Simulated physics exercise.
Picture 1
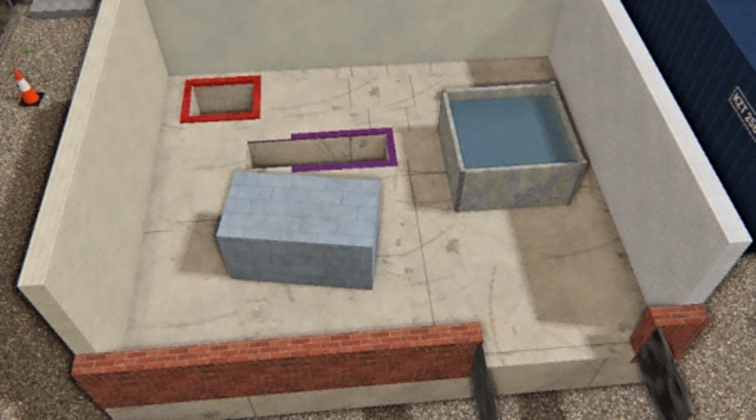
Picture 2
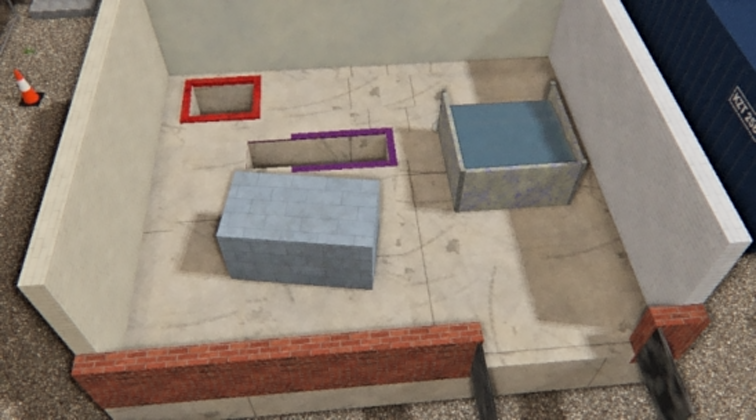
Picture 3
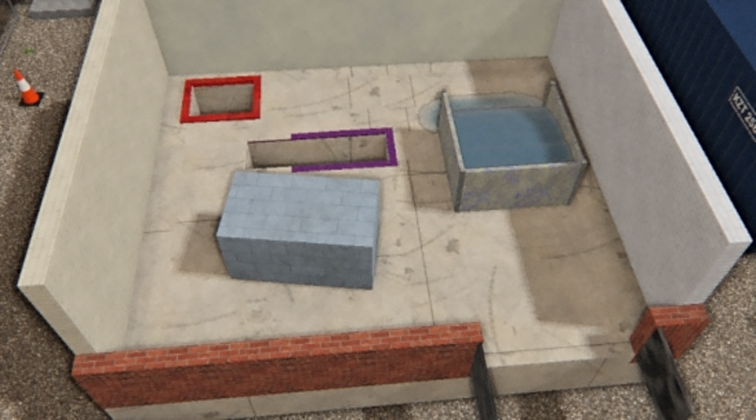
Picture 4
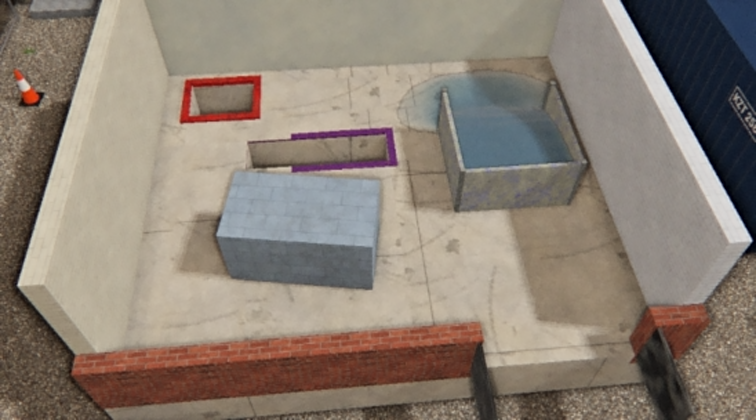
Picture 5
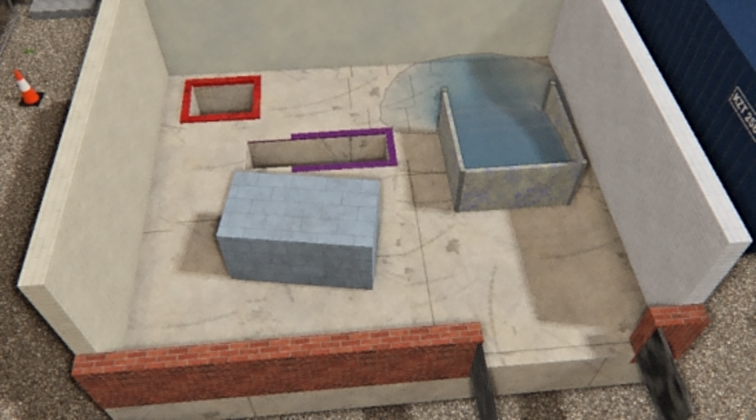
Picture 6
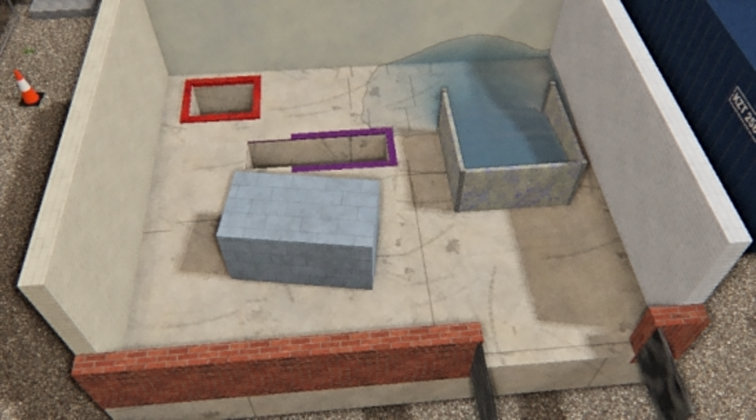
Water escaping from the far side of a square tank, spreading across a walled concrete slab and leftward behind the tank.
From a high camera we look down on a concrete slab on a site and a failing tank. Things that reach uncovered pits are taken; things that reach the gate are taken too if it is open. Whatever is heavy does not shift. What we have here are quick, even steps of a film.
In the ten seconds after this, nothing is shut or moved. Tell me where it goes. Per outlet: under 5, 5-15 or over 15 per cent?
As I see it, the gate is a middling outlet here - five to fifteen per cent; the purple pit is a major outlet here - beyond fifteen per cent; the red pit is a middling outlet here - five to fifteen per cent.
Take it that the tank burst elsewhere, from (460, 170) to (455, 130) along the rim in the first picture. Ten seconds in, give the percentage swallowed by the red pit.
Approximate share, red: 8 in a hundred.
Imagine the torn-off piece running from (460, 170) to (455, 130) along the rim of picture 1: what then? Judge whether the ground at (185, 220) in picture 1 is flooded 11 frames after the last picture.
Check at the given point: Inundated.
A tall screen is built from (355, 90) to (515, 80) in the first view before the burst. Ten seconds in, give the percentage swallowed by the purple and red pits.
Approximate split, purple: 30 in a hundred; red: 14 in a hundred.
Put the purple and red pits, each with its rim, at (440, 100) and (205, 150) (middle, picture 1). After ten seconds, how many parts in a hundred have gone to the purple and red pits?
Purple gets 85 in a hundred; red gets 0 in a hundred.
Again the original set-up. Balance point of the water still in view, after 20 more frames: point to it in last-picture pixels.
Centre of the water: Near (456, 126).
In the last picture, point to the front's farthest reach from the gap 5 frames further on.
Close to (285, 74).
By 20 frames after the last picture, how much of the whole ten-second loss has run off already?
Near 30 in a hundred.
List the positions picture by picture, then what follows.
Still water in the water tank at (510, 129), in the first frame.
Water pours out on the water tank's far side and has run to (435, 130), in the second frame.
Water pours out on the water tank's far side and has run to a hidden place, in the third frame.
The front is at a hidden place, out from the gap on the water tank's far side, in the fourth frame.
Water pours out on the water tank's far side and has run to (424, 63), in the fifth frame.
The front is at (387, 65), out from the gap on the water tank's far side, in the sixth frame.
A moment on, water covers 20 % of the floor; the gate 0 %, the purple pit 0 %, the red pit 0 %.
Next, water covers 30 % of the floor; the gate 0 %, the purple pit 0 %, the red pit 2 %.
Then, water covers 50 % of the floor; the gate 0 %, the purple pit 6 %, the red pit 8 %.
Later, water covers 65 % of the floor; the gate 8 %, the purple pit 14 %, the red pit 13 %.
In the end, water covers 70 % of the floor; the gate 13 %, the purple pit 23 %, the red pit 13 %.
